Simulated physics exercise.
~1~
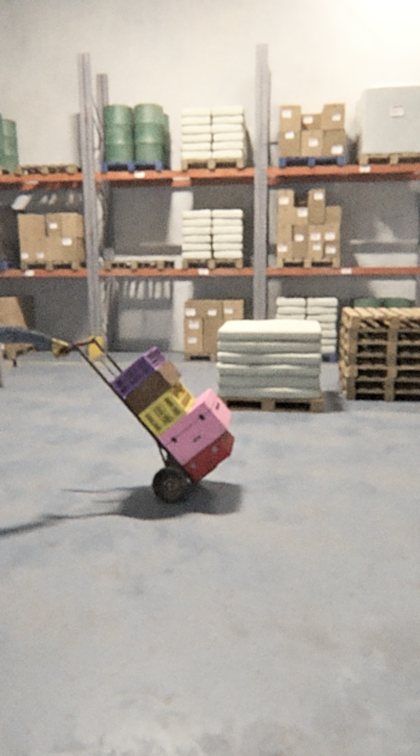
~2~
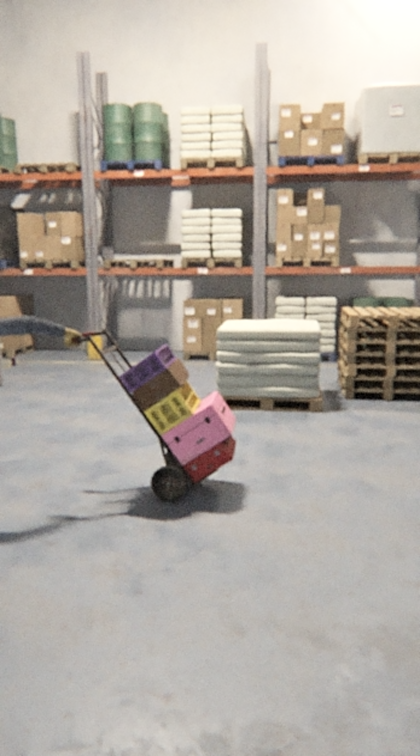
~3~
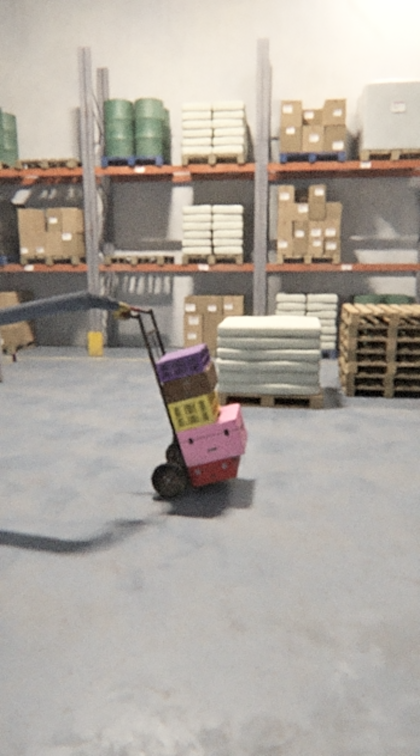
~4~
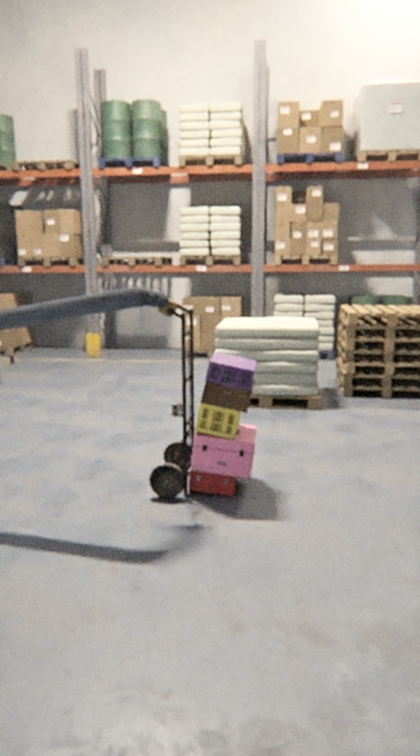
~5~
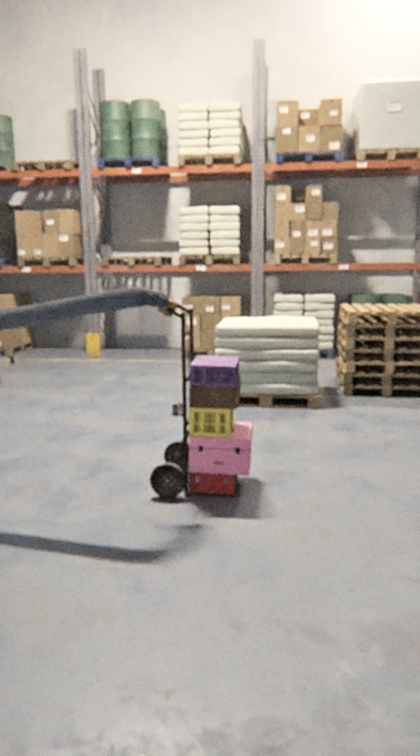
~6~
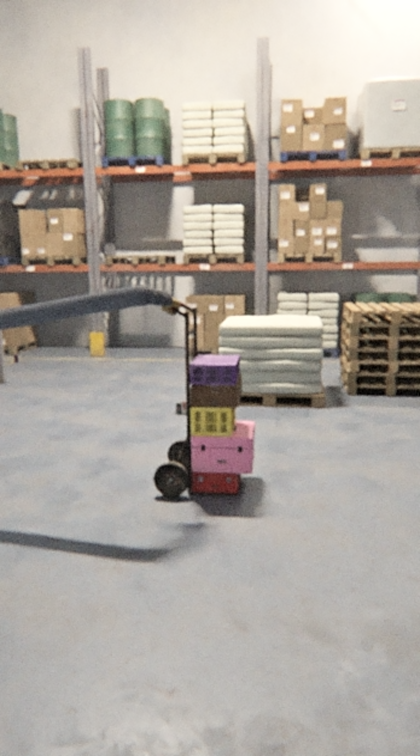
In a warehouse, a gloved hand swung a tilted hand truck upright with a red toolbox, pink toolbox, yellow crate, brown box and purple crate stacked on it; the upper items rocked to the right, then settled back, and all five stayed stacked.
